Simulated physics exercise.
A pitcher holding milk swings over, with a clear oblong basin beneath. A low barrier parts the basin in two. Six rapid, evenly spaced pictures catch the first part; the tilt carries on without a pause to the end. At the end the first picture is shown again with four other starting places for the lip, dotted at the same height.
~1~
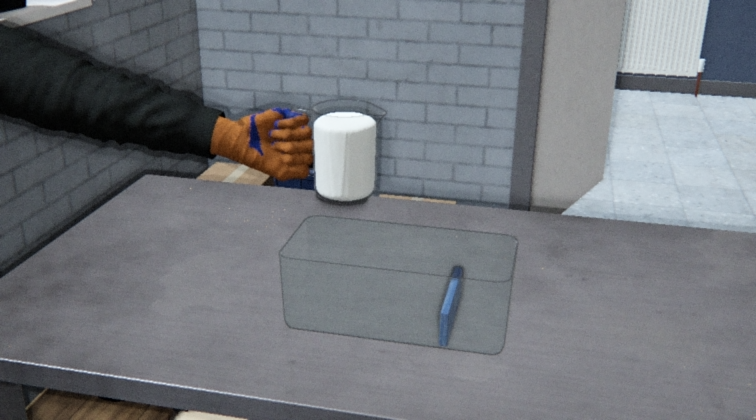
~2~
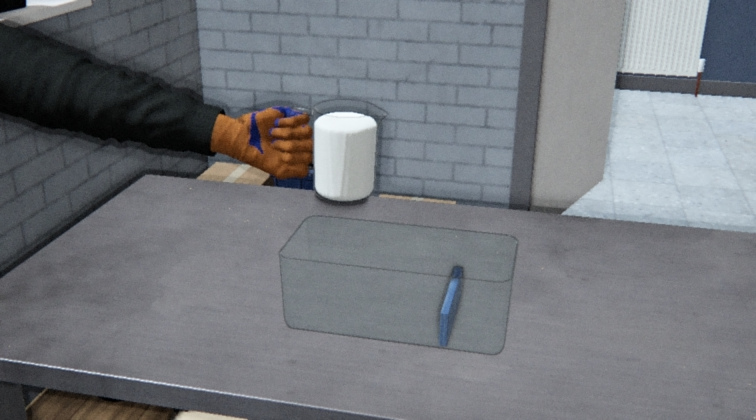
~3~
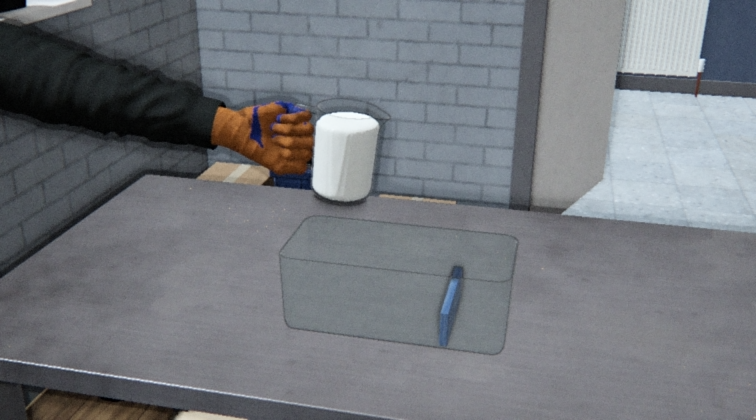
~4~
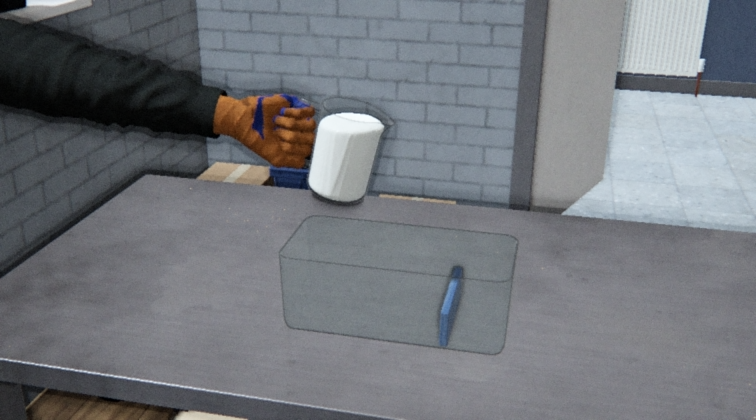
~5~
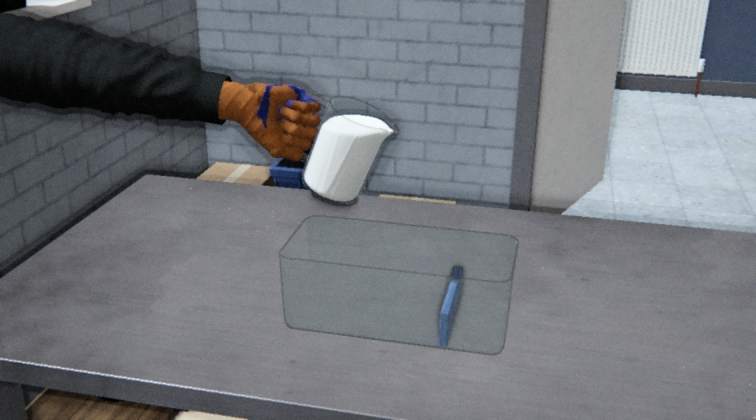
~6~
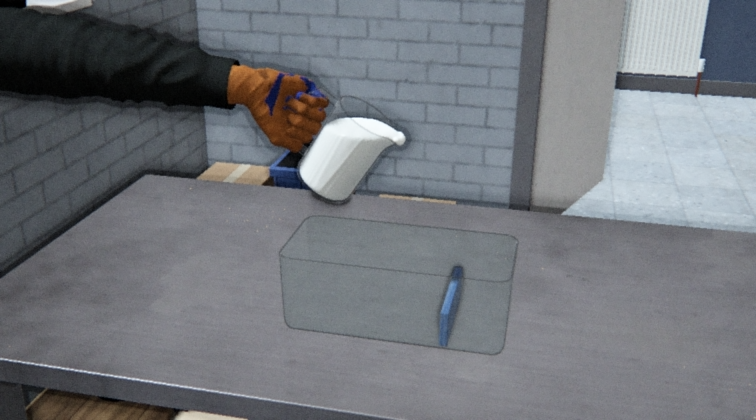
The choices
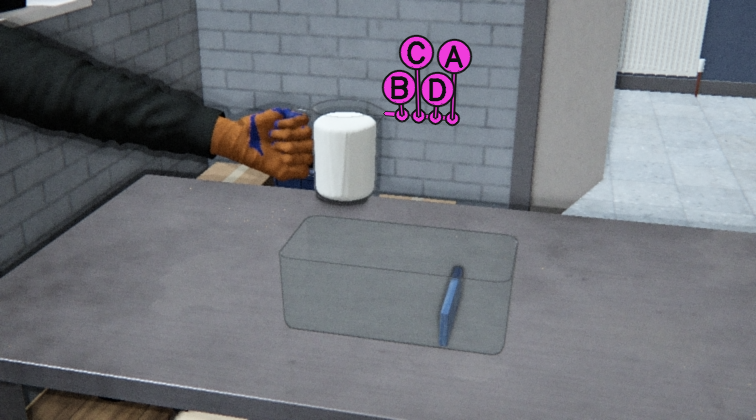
A gloved hand tilts a white pitcher rightward above a clear basin until milk reaches its lip.
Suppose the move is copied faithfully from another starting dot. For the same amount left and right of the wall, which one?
Place B does it best.
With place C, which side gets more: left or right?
More ends on the right.
In magenta, A at (452, 118); B at (402, 114); C at (418, 116); D at (435, 117).
If A is chosen, about 21 % ends left of the wall and 79 % right of it.
If B is chosen, about 53 % ends left of the wall and 45 % right of it.
If C is chosen, about 20 % ends left of the wall and 77 % right of it; 3 % is lost outside.
If D is chosen, about 32 % ends left of the wall and 66 % right of it.
